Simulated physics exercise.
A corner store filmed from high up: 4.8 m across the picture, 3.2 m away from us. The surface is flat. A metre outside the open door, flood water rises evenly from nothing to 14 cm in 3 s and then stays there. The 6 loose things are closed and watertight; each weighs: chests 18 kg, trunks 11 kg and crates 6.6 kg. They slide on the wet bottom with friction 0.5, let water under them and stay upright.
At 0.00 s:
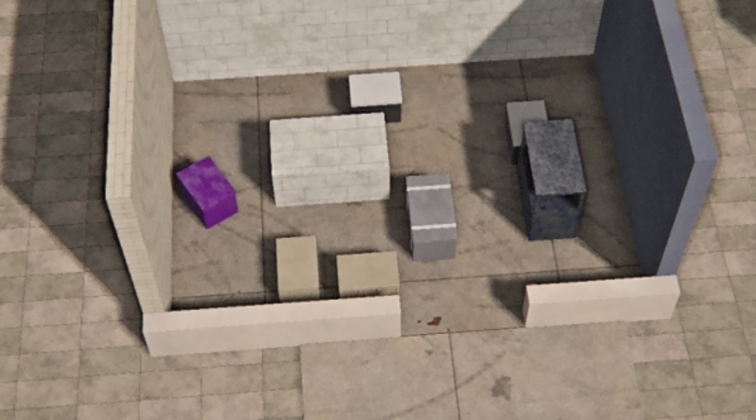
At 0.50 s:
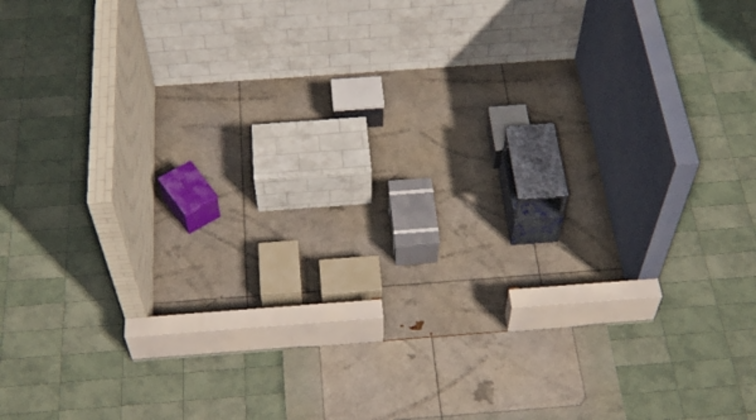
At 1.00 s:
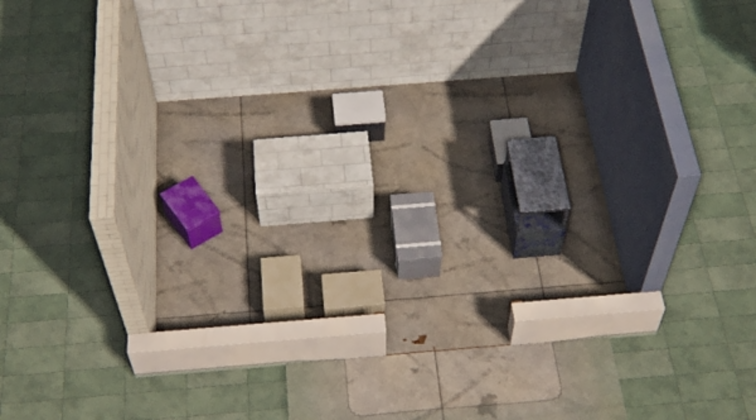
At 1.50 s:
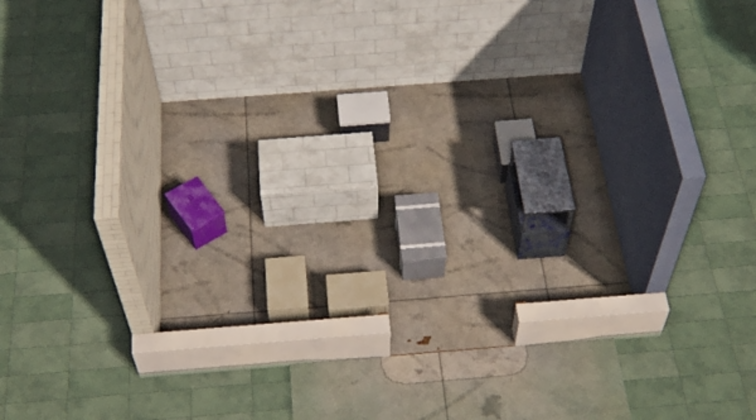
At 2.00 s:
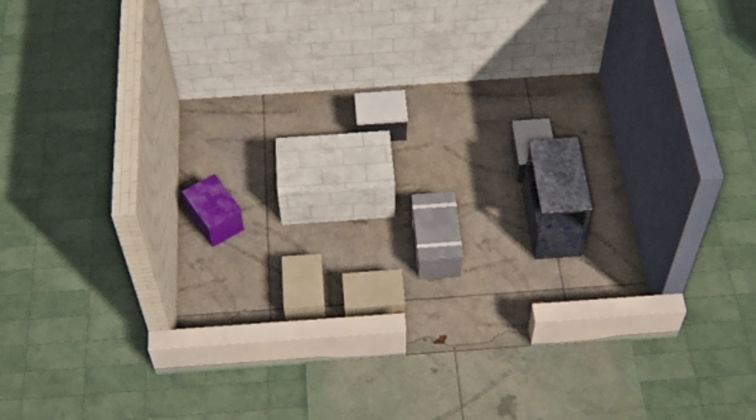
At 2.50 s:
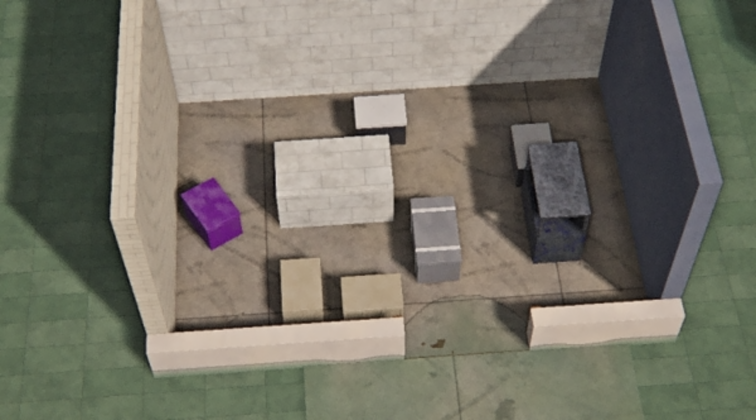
Greenish water covered the paving around a roofless store, then crept over the pale path and just into the open doorway, while the purple chest and the other boxes inside stayed put.
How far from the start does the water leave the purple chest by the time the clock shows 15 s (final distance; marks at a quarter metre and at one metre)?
The purple chest barely shifts.
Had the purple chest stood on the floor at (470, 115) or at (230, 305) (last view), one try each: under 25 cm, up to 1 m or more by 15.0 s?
In that order: It travels far; it holds its place.
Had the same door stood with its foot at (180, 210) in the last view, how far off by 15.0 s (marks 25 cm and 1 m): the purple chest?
Then the purple chest ends far away.
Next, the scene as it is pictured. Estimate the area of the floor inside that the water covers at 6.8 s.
Some 11.0 m2.
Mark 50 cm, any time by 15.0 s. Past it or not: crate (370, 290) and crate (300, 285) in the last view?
In turn: More, under.
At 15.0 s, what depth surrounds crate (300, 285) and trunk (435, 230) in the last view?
About 5 and 7 cm.
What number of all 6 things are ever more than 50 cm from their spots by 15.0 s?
I count 3.
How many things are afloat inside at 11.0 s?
3 of them.
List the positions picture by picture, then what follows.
The purple chest at (206, 182) rests on the ground; 0.0 m2 under water; 0 of 6 have shifted, in the first picture.
The purple chest at (188, 187), on the bottom; 0.0 m2 under water; 0 of 6 have shifted, in the second picture.
The purple chest at (190, 202) rests on the ground; water covers 0.0 m2; 0 of 6 have shifted, in the third picture.
The purple chest at (194, 203), on the bottom; 0.0 m2 under water; 0 of 6 have shifted, in the fourth picture.
The purple chest at (211, 200), on the bottom; water covers 0.0 m2; 0 of 6 have shifted, in the fifth picture.
The purple chest at (210, 204), on the bottom; water covers 0.4 m2; 0 of 6 have shifted, in the sixth picture.
After 3.5 s the purple chest is near (210, 204), 0.0 m from its start, aground; 0 afloat.
After 6.8 s the purple chest is near (210, 204), 0.0 m from its start, aground; 1 afloat.
After 11.0 s the purple chest is near (210, 204), 0.0 m from its start, aground; 3 afloat.
After 15.0 s the purple chest is near (208, 205), 0.0 m from its start, afloat; 6 afloat.
